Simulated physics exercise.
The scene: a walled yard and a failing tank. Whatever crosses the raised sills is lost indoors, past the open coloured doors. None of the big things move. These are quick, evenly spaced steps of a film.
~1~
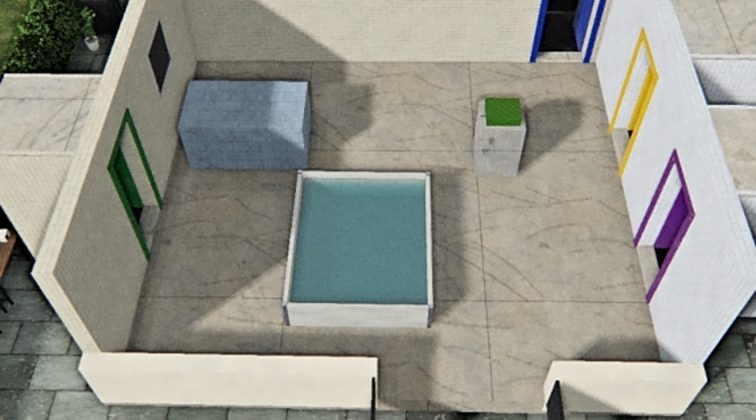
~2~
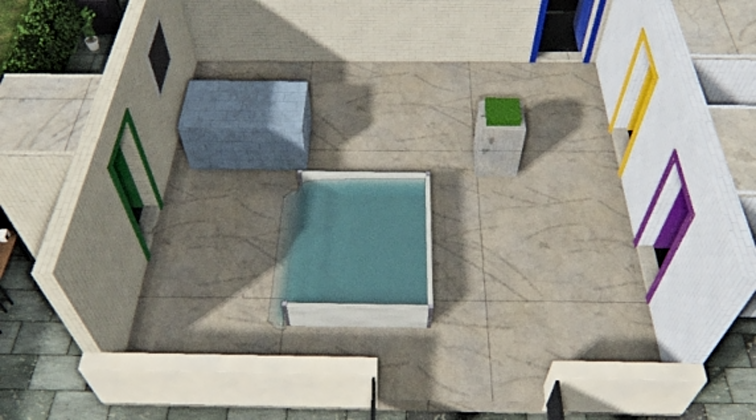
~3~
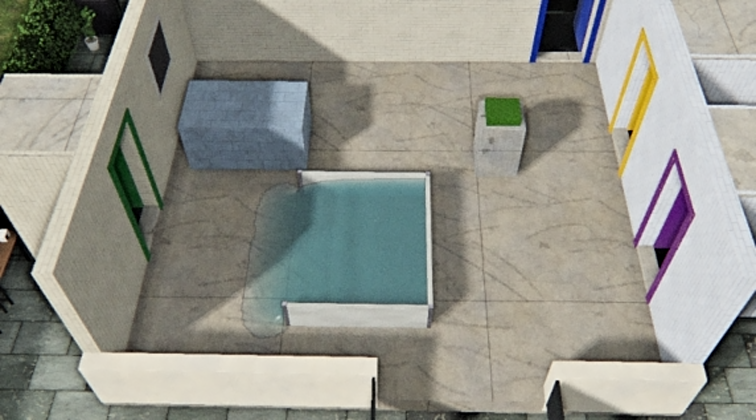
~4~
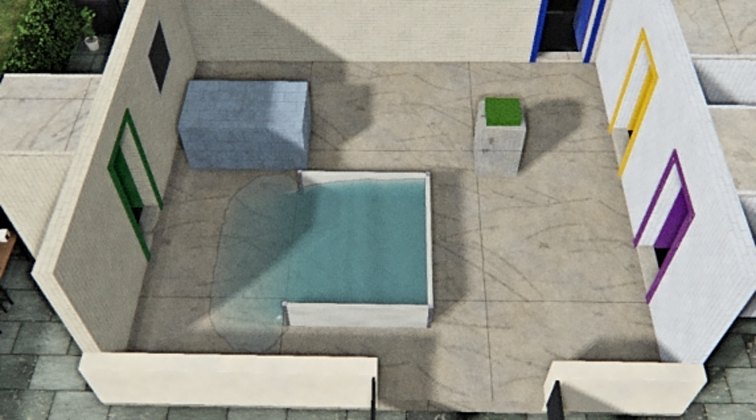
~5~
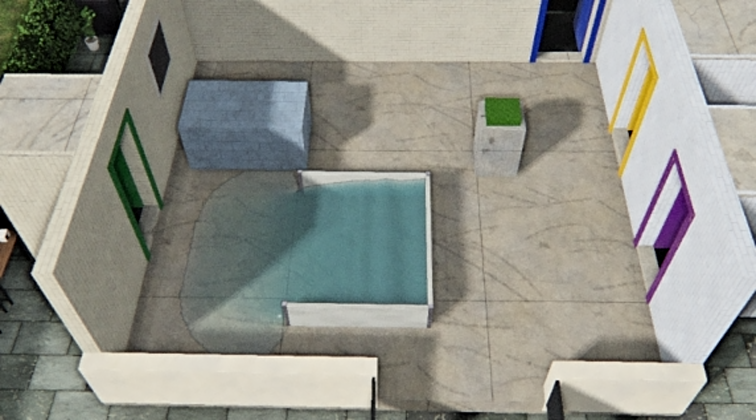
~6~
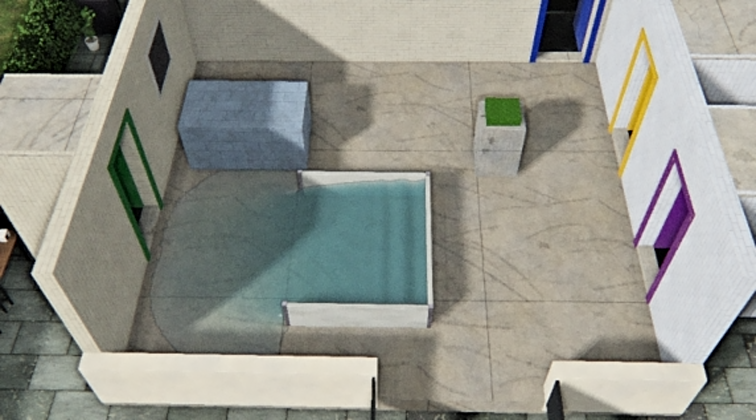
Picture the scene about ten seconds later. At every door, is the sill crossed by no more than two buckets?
In the end the purple door ends up within two buckets, the blue door ends up within two buckets, the yellow door ends up within two buckets, the green door ends up over two buckets.
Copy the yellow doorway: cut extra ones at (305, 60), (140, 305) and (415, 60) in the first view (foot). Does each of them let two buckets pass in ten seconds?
First stays short of it, second crosses the line, third stays short of it.
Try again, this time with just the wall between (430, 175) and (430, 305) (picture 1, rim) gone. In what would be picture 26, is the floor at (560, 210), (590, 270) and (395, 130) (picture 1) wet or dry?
So: Wetted, then wetted, then spared.
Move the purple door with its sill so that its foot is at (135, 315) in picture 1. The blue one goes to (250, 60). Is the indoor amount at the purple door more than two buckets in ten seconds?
Purple door: Goes past it.
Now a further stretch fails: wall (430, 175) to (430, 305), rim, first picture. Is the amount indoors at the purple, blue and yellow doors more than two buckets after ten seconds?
In that case the purple one breaks the limit, the blue one breaks the limit and the yellow one stays within bounds.
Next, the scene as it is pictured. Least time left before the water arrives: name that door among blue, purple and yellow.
My answer is the one in purple.
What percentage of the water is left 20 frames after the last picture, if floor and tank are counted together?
I'd estimate close to 92 per cent.
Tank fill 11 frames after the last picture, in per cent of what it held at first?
It works out to roughly 36 percent.
A moment on, water covers 20 % of the floor; the purple door not reached, the blue door not reached, the yellow door not reached, the green door over two buckets in.
Next, water covers 20 % of the floor; the purple door not reached, the blue door not reached, the yellow door not reached, the green door far over two buckets in.
Then, water covers 30 % of the floor; the purple door not reached, the blue door not reached, the yellow door not reached, the green door far over two buckets in.
Later, water covers 60 % of the floor; the purple door not reached, the blue door not reached, the yellow door not reached, the green door far over two buckets in.
In the end, water covers 80 % of the floor; the purple door wet at the sill, nothing in, the blue door not reached, the yellow door not reached, the green door far over two buckets in.
